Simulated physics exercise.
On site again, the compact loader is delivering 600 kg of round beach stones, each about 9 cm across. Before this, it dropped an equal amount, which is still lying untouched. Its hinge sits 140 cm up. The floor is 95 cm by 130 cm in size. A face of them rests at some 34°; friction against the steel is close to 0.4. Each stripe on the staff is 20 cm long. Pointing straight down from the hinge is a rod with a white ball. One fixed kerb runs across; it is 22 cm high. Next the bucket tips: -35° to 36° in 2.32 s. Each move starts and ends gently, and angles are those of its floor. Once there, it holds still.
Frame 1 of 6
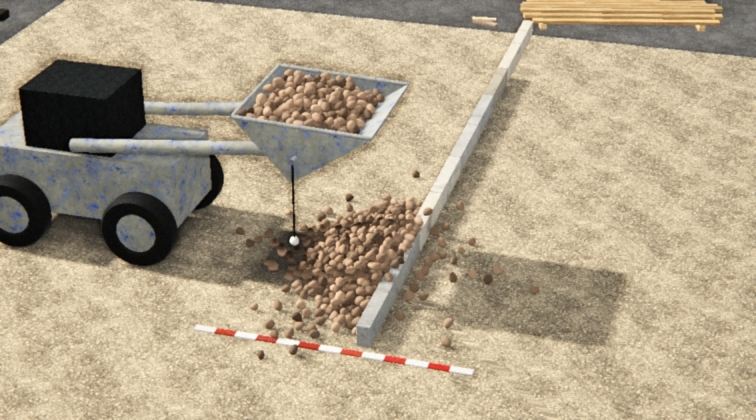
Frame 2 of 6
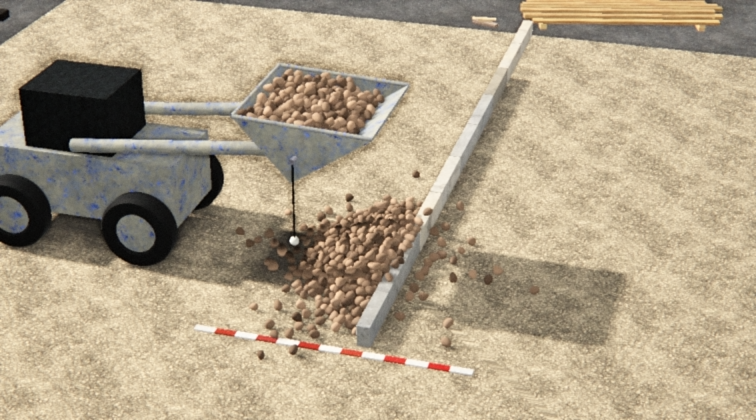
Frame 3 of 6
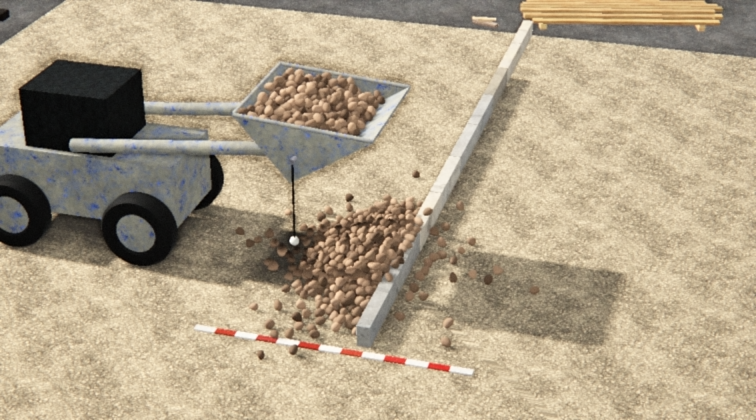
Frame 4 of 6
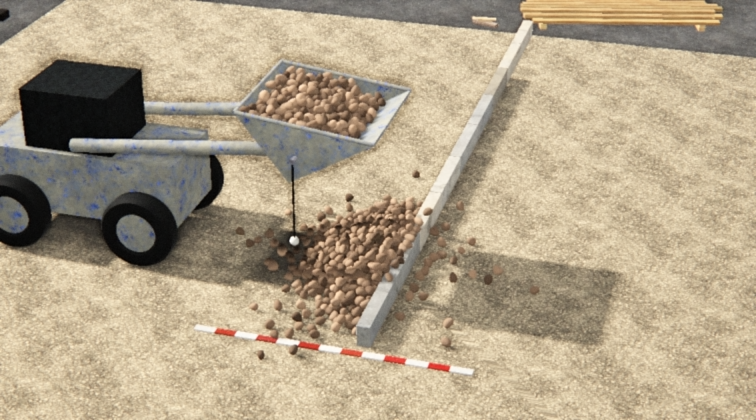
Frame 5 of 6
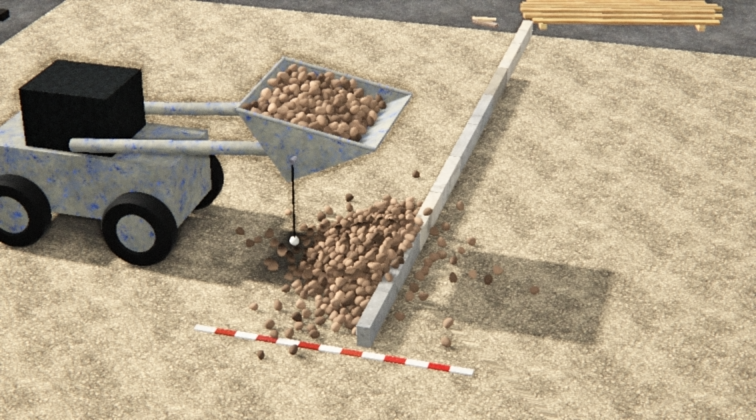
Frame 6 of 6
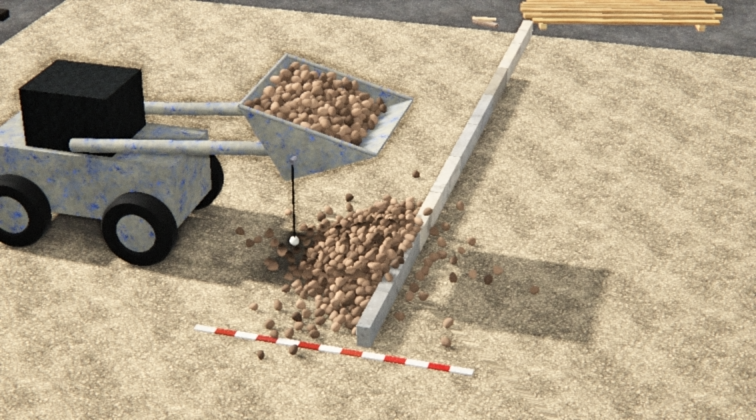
On a sandy building site, a small loader held a bucket full of round brown stones above an earlier heap lying against a kerb, and the bucket slowly tilted a little toward the right.
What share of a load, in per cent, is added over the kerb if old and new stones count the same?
I would say 83 percent.
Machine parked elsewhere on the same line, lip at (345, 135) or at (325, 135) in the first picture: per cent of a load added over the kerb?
50 %, then 20 %.
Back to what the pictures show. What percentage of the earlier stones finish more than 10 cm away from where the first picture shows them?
The answer is about 5 per cent.
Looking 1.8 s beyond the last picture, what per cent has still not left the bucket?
Close to 15 in a hundred.
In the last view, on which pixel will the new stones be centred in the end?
(447, 265).
Then, 1.1 s after the last picture the floor is at 25°; in per cent of one load, 86 in the bucket, 110 on this side of the kerb, 5 over the kerb; the foremost stones are at (477, 286).
Then, 1.8 s after the last picture the floor is at 36°; in per cent of one load, 15 in the bucket, 128 on this side of the kerb, 58 over the kerb; the foremost stones are at (514, 281).
Then, 2.2 s after the last picture the floor is at 36°; in per cent of one load, 0 in the bucket, 123 on this side of the kerb, 77 over the kerb; the foremost stones are at (557, 282).
Then, 5.0 s after the last picture the floor is at 36°; in per cent of one load, 0 in the bucket, 113 on this side of the kerb, 87 over the kerb; the foremost stones are at (602, 285). Net gain over the kerb, 83.
